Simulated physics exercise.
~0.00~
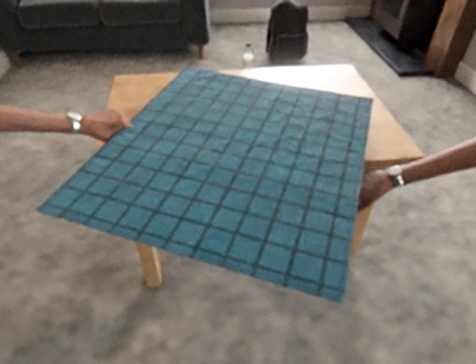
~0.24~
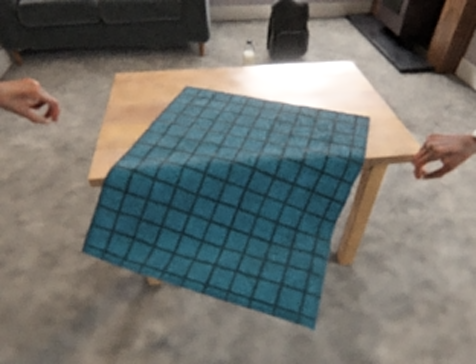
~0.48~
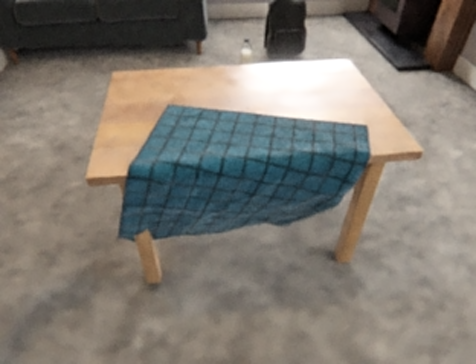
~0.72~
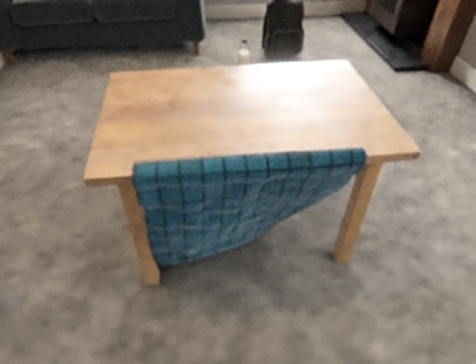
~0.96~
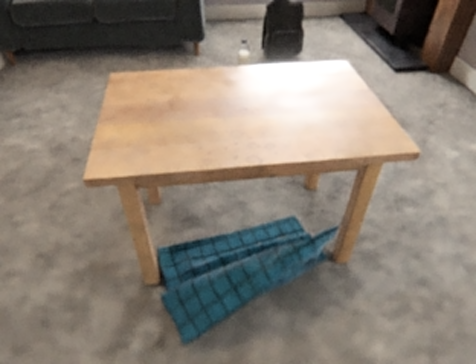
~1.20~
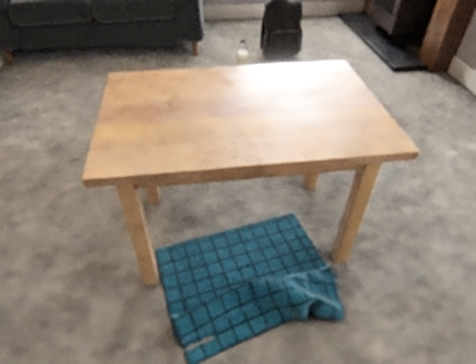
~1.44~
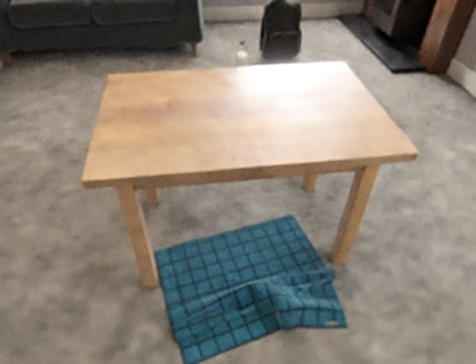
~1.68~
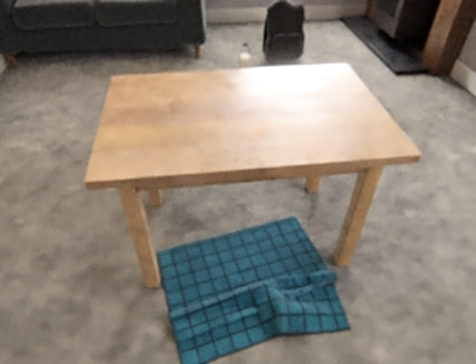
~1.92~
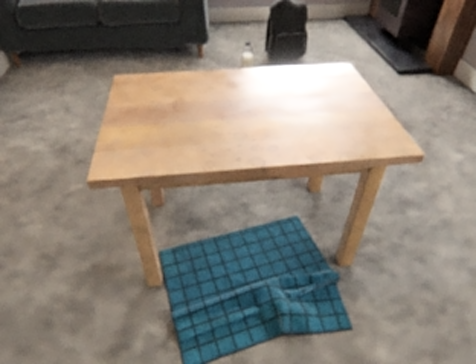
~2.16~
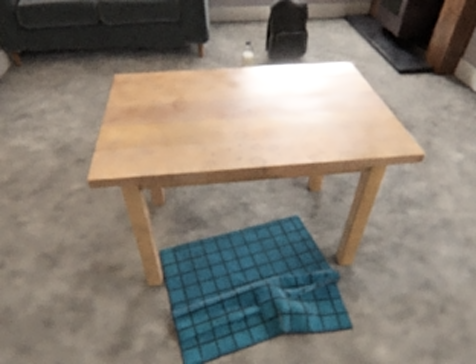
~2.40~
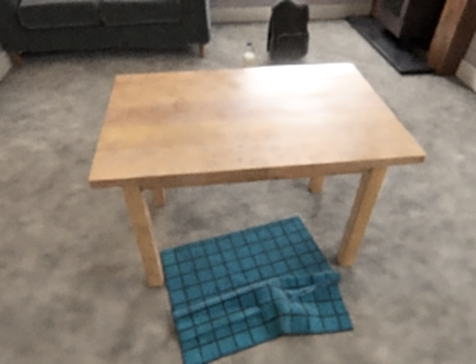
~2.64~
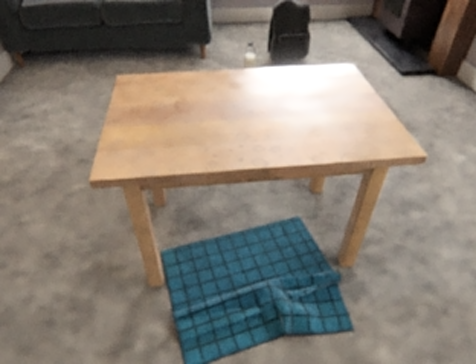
A teal checked cloth was held out flat by two hands over the front of a wooden table and let go, drooped over the edge, slid off and landed on the carpet below, where it lay still, partly folded over.
